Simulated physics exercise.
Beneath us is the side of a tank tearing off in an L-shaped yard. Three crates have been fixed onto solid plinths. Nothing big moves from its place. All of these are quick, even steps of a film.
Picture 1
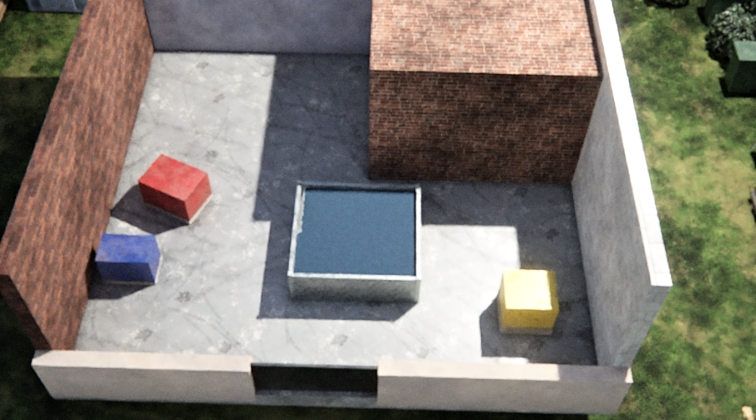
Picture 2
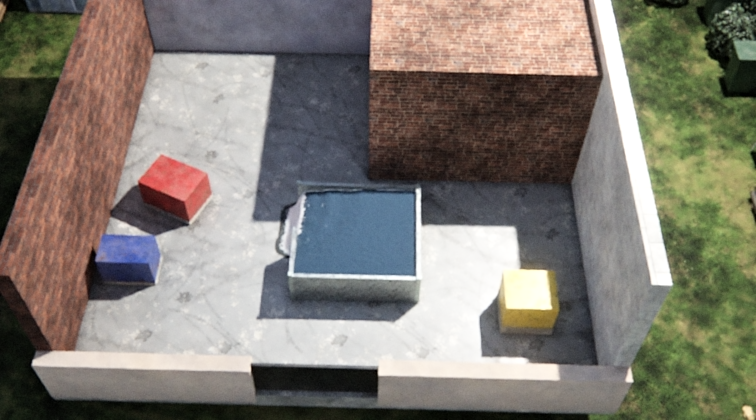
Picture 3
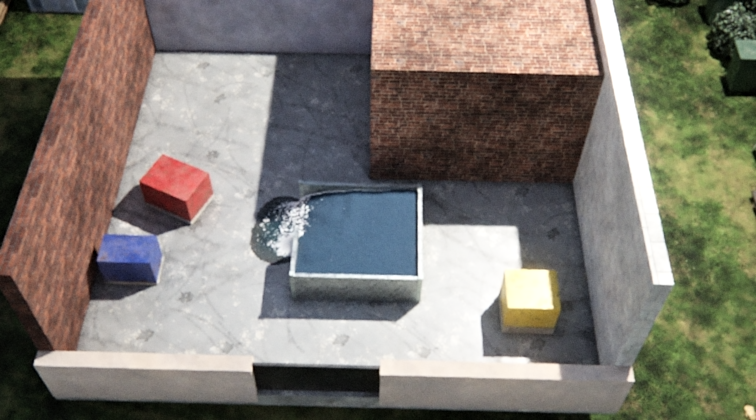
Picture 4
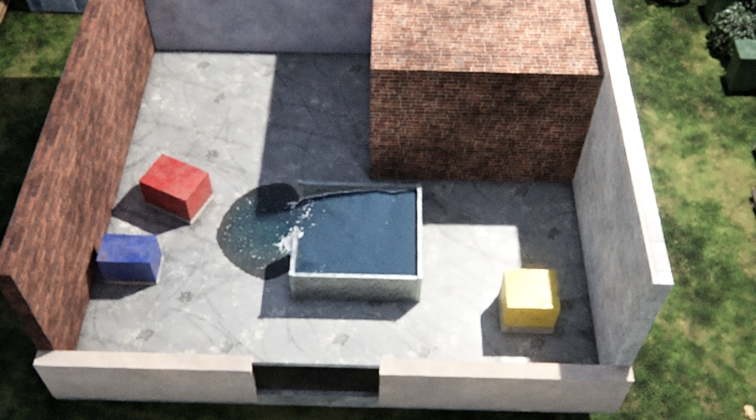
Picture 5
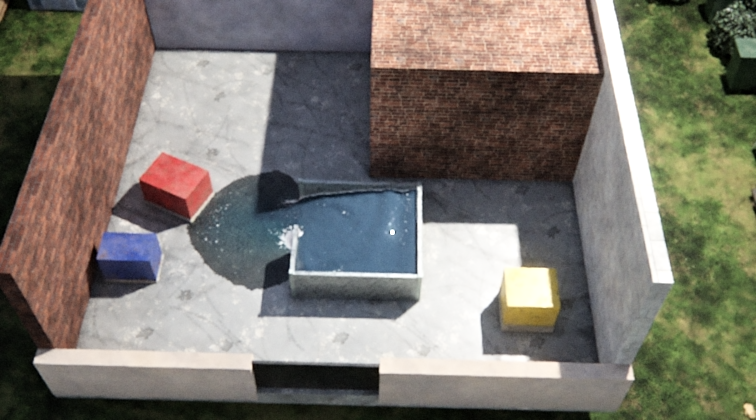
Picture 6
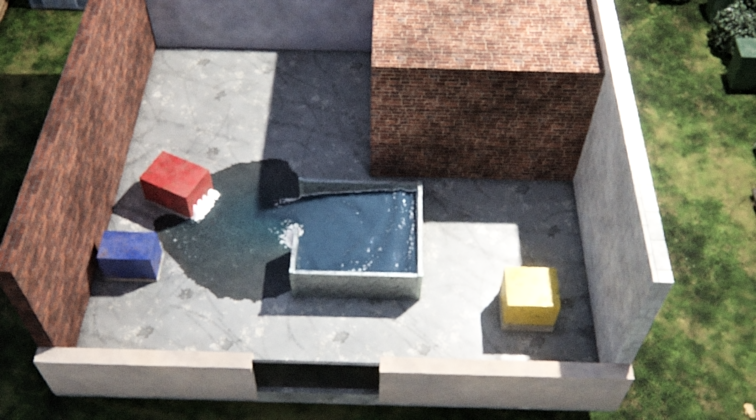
Water burst out through the left side of a square tank in a walled yard and spread across the paving in a dark, widening pool, foaming against the red block by the last moment.
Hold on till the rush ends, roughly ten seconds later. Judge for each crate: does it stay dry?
Result: Yellow crate: Clear. Blue crate: Doused. Red crate: Doused.
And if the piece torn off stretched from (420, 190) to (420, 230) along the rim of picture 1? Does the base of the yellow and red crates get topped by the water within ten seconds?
Note: Yellow one is overtopped; red one is left dry.
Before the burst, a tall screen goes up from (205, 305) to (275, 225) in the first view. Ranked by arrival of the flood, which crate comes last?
I'd pick the yellow crate.
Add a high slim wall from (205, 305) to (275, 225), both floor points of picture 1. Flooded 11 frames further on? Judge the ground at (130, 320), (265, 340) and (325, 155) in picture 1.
Taking the three spots in order: Spared, soaked, spared.
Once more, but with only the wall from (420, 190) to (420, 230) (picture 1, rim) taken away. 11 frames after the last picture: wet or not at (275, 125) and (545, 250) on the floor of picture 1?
Untouched, then submerged.
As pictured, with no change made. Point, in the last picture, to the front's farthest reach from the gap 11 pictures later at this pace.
Best guess: Near (150, 76).
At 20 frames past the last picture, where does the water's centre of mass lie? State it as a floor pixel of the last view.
About (247, 218) in the last view.
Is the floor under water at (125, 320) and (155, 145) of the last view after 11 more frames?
Going in order, I'd say drenched for the first and drenched for the second.
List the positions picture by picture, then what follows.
Still water in the water tank at (357, 232), in the first picture.
Water pours out at (301, 222) and has run to (282, 251), in the second picture.
The front is at (261, 253), out from the gap at (302, 223), in the third picture.
Water pours out at (302, 223) and has run to (222, 240), in the fourth picture.
The front is at (197, 217), out from the gap at (302, 221), in the fifth picture.
Water pours out at (302, 220) and has run to (160, 224), in the sixth picture.
A moment on, water covers 20 % of the floor; the yellow crate not reached, the blue crate water round its plinth, the red crate water round its plinth.
Next, water covers 35 % of the floor; the yellow crate not reached, the blue crate water round its plinth, the red crate water round its plinth.
Then, water covers 40 % of the floor; the yellow crate not reached, the blue crate water round its plinth, the red crate water round its plinth.
Later, water covers 65 % of the floor; the yellow crate not reached, the blue crate water round its plinth, the red crate water round its plinth.
In the end, water covers 85 % of the floor; the yellow crate stayed above the water, the blue crate was topped, the red crate was topped.
